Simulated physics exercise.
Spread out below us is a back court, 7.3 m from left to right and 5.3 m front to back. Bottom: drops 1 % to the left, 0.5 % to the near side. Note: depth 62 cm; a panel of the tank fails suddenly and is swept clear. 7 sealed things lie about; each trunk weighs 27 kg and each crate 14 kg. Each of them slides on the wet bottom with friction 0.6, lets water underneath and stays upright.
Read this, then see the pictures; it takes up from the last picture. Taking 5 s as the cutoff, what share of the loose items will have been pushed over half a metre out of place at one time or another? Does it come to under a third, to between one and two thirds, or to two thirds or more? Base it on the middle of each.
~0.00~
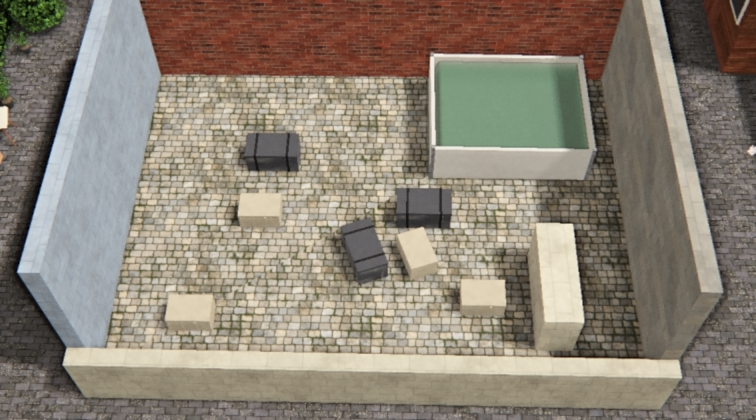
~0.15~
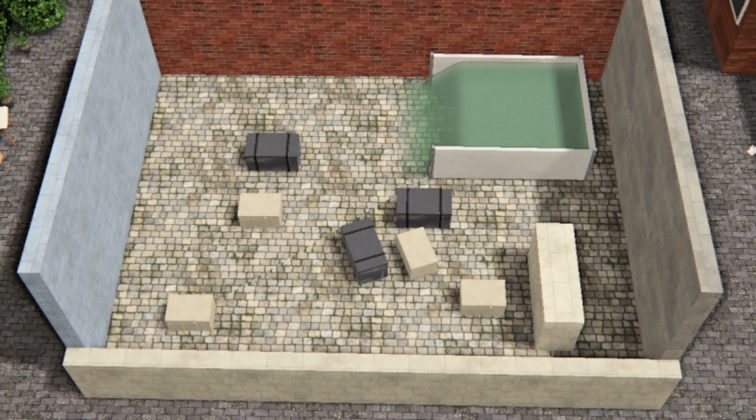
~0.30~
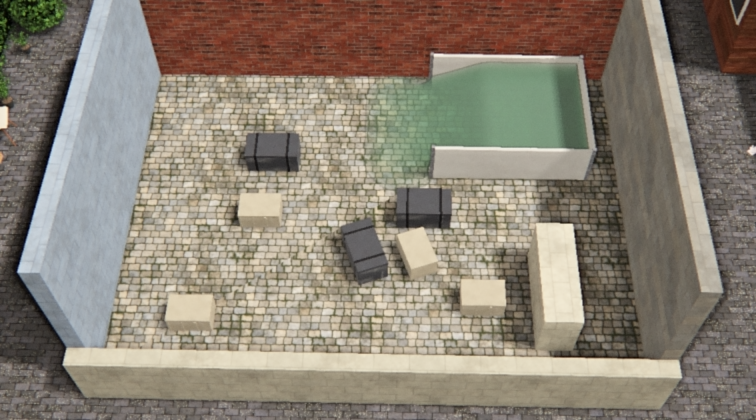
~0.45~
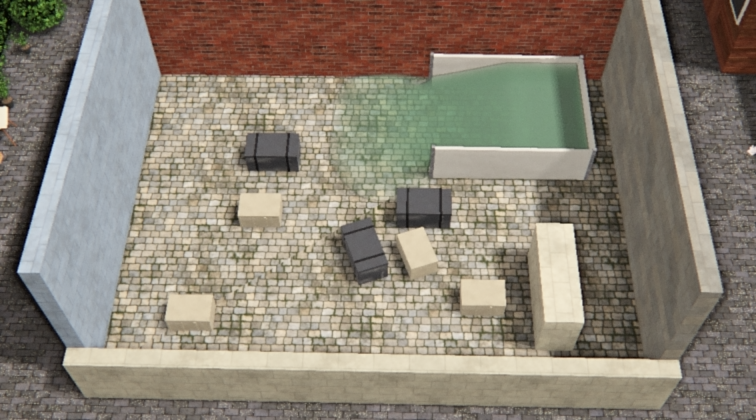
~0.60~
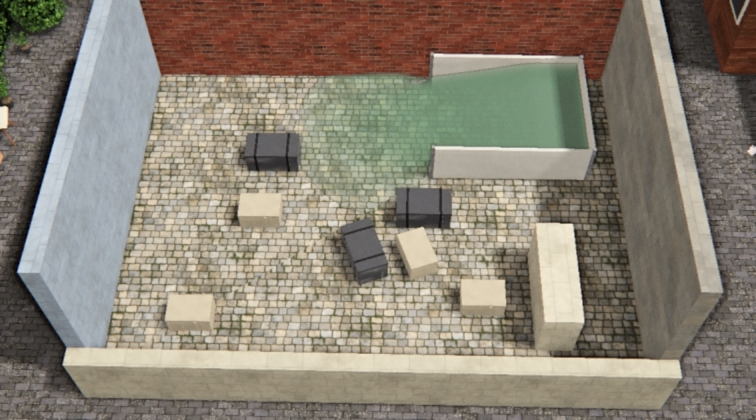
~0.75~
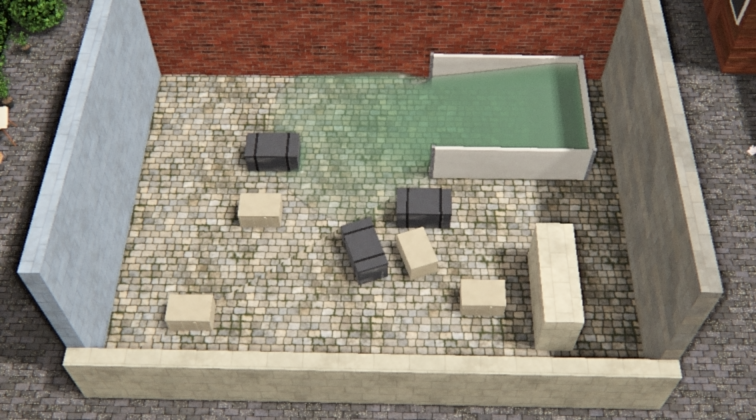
I expect the share moved that far will be a third to two thirds.
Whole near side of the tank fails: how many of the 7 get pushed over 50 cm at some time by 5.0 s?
5.
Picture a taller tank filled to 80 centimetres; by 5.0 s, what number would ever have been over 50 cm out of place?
Then 3.
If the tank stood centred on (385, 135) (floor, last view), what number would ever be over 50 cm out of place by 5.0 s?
The answer would then be 3.
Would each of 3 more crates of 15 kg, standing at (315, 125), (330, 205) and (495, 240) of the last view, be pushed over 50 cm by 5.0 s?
Well, in turn they are above that, above that and below that.
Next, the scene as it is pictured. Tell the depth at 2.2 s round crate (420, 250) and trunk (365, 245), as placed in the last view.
Close to 0 and 1 centimetres.
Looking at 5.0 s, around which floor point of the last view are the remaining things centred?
Close to pixel (364, 289).
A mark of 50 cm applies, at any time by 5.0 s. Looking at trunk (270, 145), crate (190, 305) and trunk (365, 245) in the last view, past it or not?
One by one: Above the line; above the line; below the line.
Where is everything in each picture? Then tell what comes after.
In the first picture, a trunk at (424, 201) rests on the ground; a crate at (484, 292), on the bottom; 4.0 m2 under water; 0 of 7 have shifted.
In the second picture, a trunk at (424, 201) rests on the ground; a crate at (484, 292) rests on the ground; 5.0 m2 under water; 0 of 7 have shifted.
In the third picture, a trunk at (424, 201) rests on the ground; a crate at (484, 292), on the bottom; 6.2 m2 under water; 0 of 7 have shifted.
In the fourth picture, a trunk at (424, 201) rests on the ground; a crate at (484, 292) rests on the ground; water covers 7.5 m2; 0 of 7 have shifted.
In the fifth picture, a trunk at (424, 201) rests on the ground; a crate at (484, 292) rests on the ground; water covers 8.8 m2; 0 of 7 have shifted.
In the sixth picture, a trunk at (424, 201), on the bottom; a crate at (484, 292) rests on the ground; water covers 10.2 m2; 0 of 7 have shifted.
After 1.1 s 0 of 7 are over 50 cm from their spots; 0 afloat.
After 2.2 s 2 of 7 are over 50 cm from their spots; 0 afloat.
After 3.5 s 3 of 7 are over 50 cm from their spots; 3 afloat.
After 5.0 s 3 of 7 are over 50 cm from their spots, and 3 have been at some point; 3 afloat.
